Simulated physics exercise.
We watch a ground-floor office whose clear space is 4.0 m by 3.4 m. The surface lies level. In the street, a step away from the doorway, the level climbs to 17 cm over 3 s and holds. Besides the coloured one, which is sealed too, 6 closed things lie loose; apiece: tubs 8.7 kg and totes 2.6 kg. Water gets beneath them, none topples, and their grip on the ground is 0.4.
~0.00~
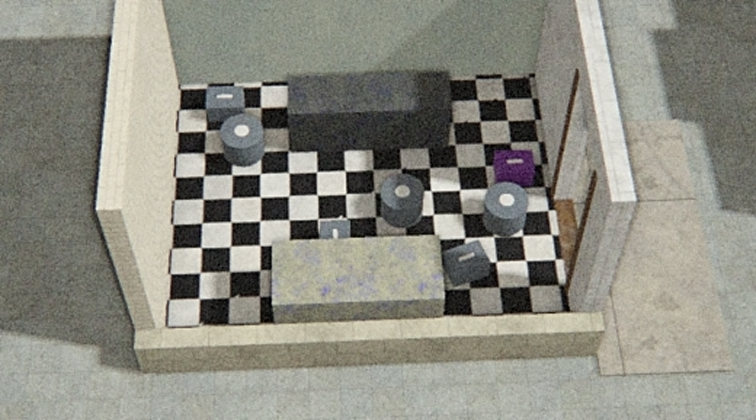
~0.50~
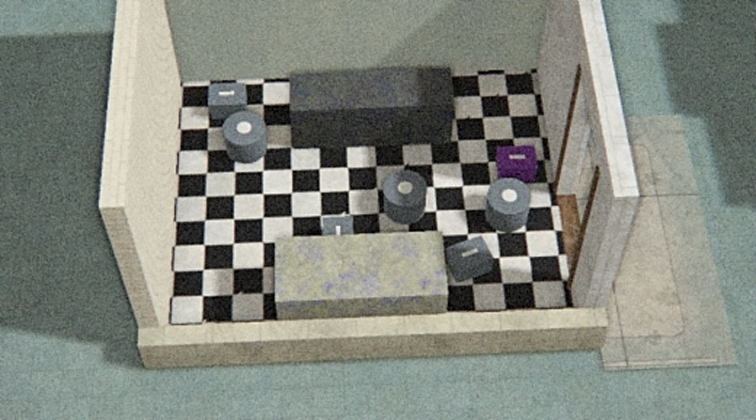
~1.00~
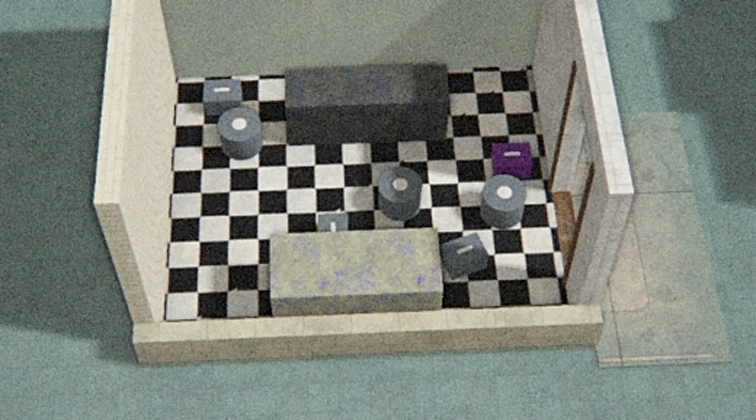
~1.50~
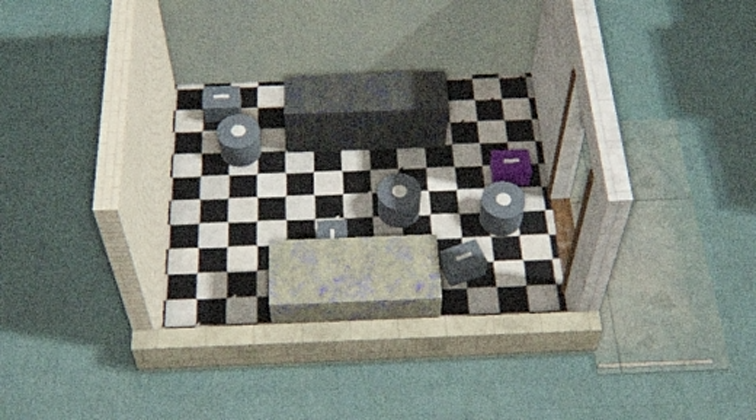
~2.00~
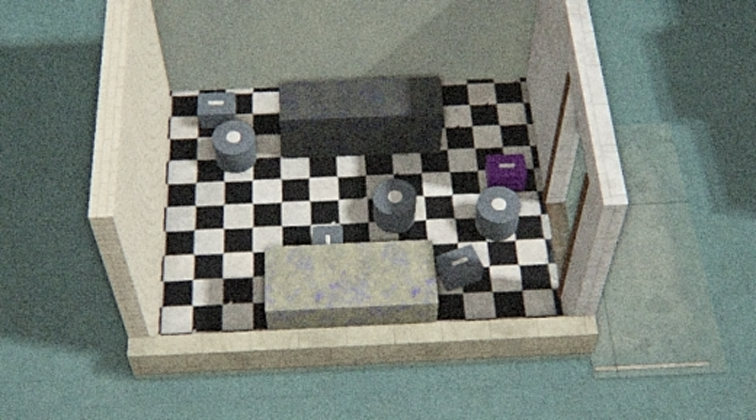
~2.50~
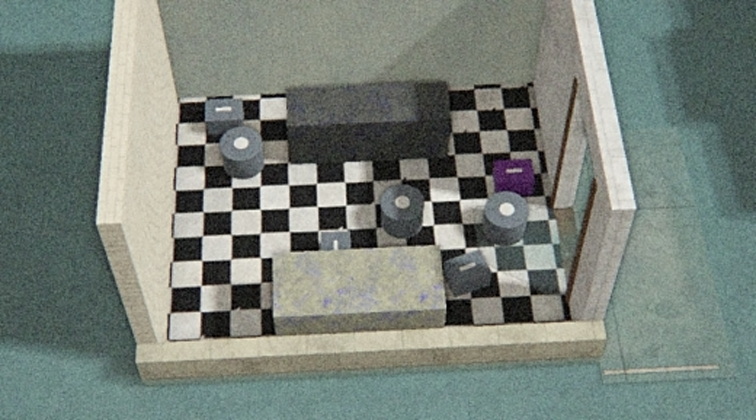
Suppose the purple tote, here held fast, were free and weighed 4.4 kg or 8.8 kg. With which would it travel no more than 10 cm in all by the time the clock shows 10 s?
For it, only the larger load is enough.
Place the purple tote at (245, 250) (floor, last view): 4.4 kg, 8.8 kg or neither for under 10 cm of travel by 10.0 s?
Neither holds.
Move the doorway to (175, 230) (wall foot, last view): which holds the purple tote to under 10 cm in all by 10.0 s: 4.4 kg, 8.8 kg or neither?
Then neither weight holds it.
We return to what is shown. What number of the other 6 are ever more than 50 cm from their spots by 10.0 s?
That makes 5.
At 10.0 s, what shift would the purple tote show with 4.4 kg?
Roughly 20 cm.
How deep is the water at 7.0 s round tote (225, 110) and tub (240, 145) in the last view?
About 1 and 3 cm.
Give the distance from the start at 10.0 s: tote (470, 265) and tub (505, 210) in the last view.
In turn: 300 cm, 300 cm.
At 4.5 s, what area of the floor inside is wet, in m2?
Some 4.5 m2.
After 3.5 s the purple tote would be 3 cm from its start with 4.4 kg and 0 cm from its start with 8.8 kg; 2 cm of water round it then.
After 4.5 s the purple tote would be 19 cm from its start with 4.4 kg and 0 cm from its start with 8.8 kg; 3 cm of water round it then.
After 7.0 s the purple tote would be 19 cm from its start with 4.4 kg and 0 cm from its start with 8.8 kg; 3 cm of water round it then.
After 10.0 s the purple tote would be 19 cm from its start with 4.4 kg and 0 cm from its start with 8.8 kg; 3 cm of water round it then.
